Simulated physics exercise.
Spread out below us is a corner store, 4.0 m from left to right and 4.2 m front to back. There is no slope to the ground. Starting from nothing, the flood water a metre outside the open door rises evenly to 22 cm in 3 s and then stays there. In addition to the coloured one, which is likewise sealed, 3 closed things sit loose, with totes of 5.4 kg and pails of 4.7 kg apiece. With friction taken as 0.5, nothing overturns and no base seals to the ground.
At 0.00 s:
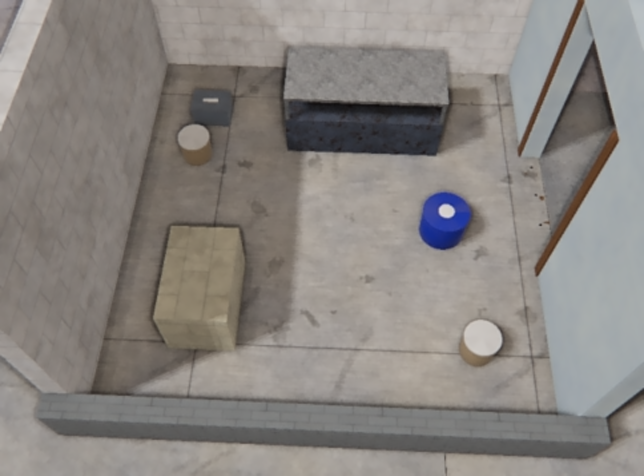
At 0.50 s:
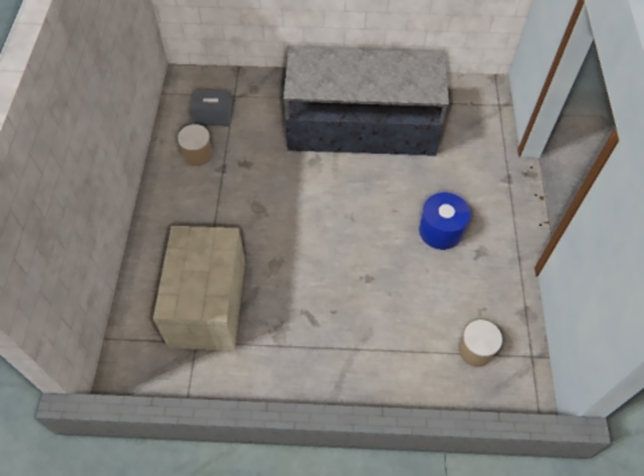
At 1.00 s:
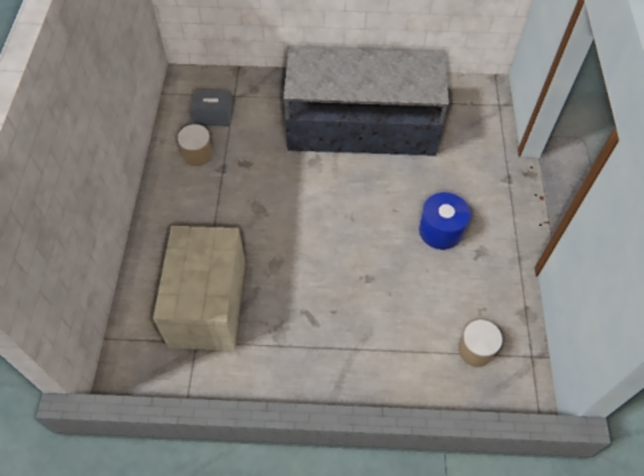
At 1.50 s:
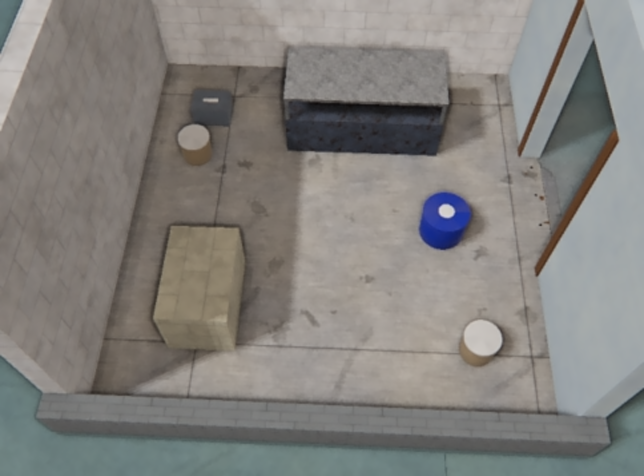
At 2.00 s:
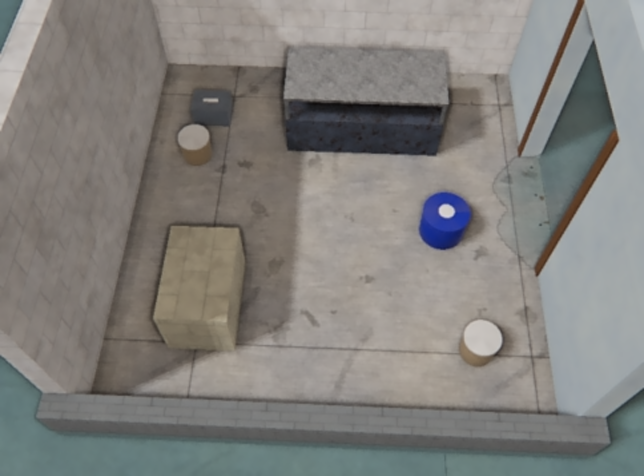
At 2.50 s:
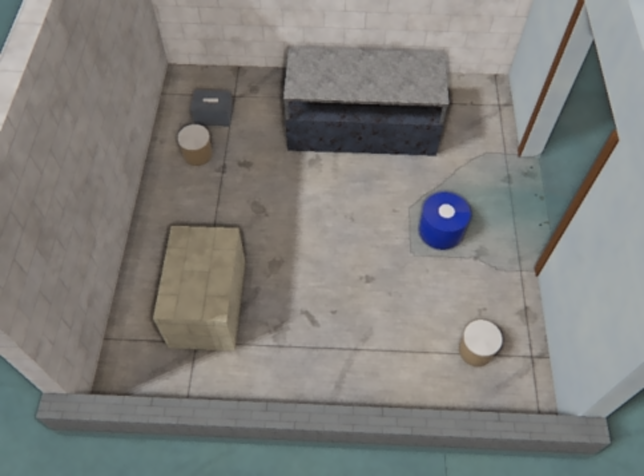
Water surrounding a small walled room, then spreading in a shallow sheet through the right-hand doorway and around a blue tub.
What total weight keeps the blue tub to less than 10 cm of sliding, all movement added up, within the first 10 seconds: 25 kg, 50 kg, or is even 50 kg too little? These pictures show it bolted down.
Only 50 kg does it.
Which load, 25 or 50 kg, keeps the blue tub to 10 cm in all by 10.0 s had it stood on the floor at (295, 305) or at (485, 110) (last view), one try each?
Taking them in turn, the lighter mass keeps it, and the lighter mass keeps it.
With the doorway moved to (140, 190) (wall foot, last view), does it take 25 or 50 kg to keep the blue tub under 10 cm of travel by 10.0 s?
Well, then the lesser option suffices.
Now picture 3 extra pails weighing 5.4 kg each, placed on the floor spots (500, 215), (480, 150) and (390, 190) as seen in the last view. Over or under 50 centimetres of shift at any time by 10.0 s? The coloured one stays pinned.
Note, in sequence: Exceeded, exceeded, exceeded.
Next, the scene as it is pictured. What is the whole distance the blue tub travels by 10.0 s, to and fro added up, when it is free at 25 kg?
Roughly 40 cm.
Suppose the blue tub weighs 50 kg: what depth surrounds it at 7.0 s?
8 cm, roughly.
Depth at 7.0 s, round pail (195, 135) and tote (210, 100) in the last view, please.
Close to 5 and 2 centimetres.
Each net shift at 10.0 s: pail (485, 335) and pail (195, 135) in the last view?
Respectively 200 and 120 cm.
After 3.5 s the blue tub would be 3 cm from its start with 25 kg and 0 cm from its start with 50 kg; 8 cm of water round it then.
After 4.5 s the blue tub would be 33 cm from its start with 25 kg and 0 cm from its start with 50 kg; 8 cm of water round it then.
After 7.0 s the blue tub would be 36 cm from its start with 25 kg and 0 cm from its start with 50 kg; 8 cm of water round it then.
After 10.0 s the blue tub would be 44 cm from its start with 25 kg and 0 cm from its start with 50 kg; 11 cm of water round it then.
